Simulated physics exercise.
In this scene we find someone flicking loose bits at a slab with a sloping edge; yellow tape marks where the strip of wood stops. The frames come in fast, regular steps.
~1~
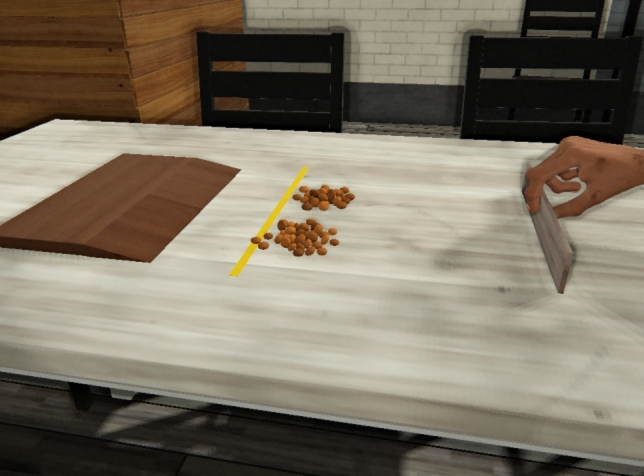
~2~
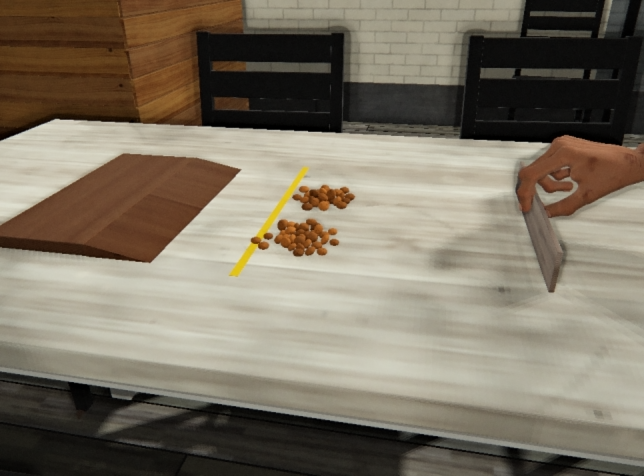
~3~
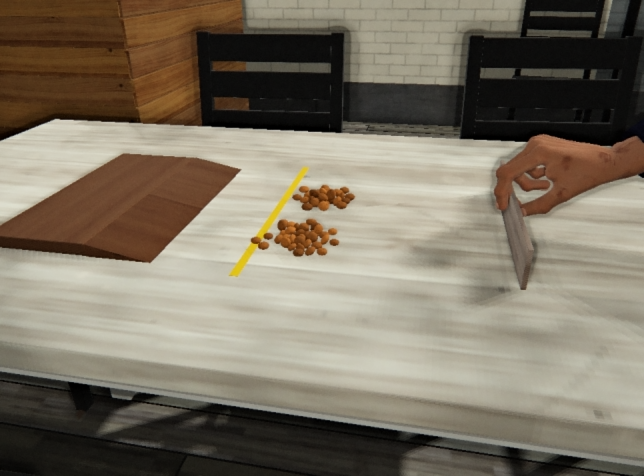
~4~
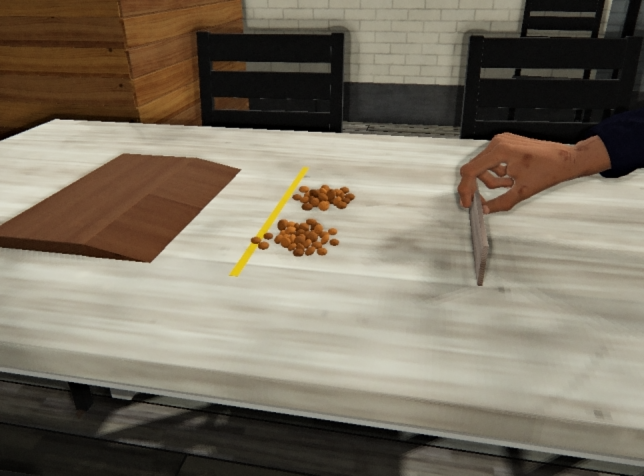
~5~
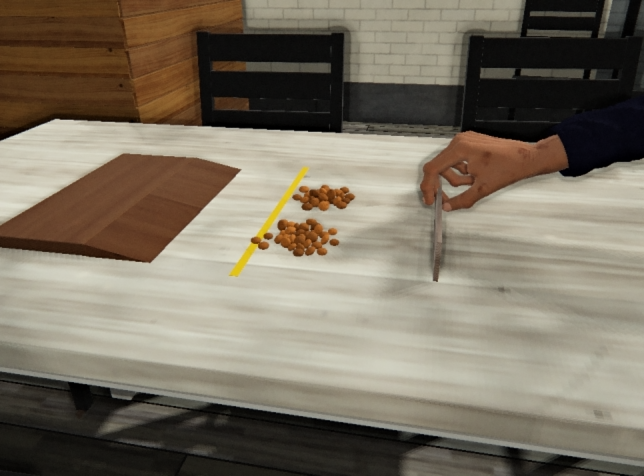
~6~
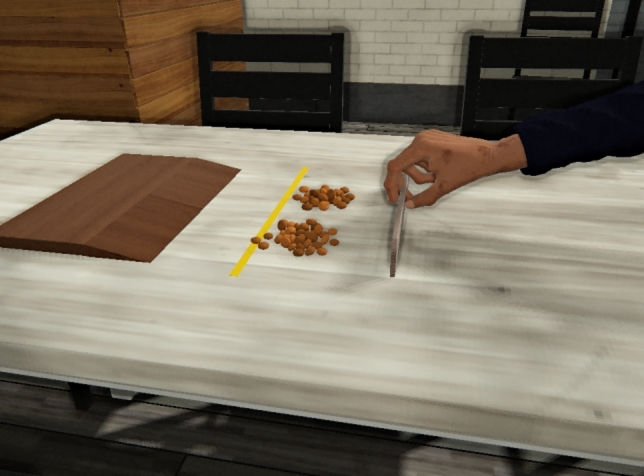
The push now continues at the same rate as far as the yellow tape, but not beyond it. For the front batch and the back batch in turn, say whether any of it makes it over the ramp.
The front batch gets none over. The back batch gets none over.
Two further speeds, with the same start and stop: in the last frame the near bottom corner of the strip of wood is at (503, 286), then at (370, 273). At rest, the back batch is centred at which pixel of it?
It would come to rest near (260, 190) the first time and near (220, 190) the second.
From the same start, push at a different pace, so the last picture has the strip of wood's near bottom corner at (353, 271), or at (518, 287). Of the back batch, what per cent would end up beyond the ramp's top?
Near 0 % and 0 %.
Then, 0.13 s on from there, strip of wood still moving, near (324, 184); front batch the whole lot short of the ramp; back batch the whole lot short of the ramp.
Then, 0.28 s on from there, strip of wood stopped at the yellow tape; front batch the whole lot short of the ramp; back batch the whole lot short of the ramp.
Then, 0.56 s on from there, strip of wood stopped at the yellow tape; front batch a little on the ramp, all but a few short of the ramp; back batch a little on the ramp, the bulk short of the ramp.
In the end, strip of wood stopped at the yellow tape; front batch none at all past the top, a little on the ramp, all but a few short of the ramp; back batch none at all past the top, a little on the ramp, the bulk short of the ramp.
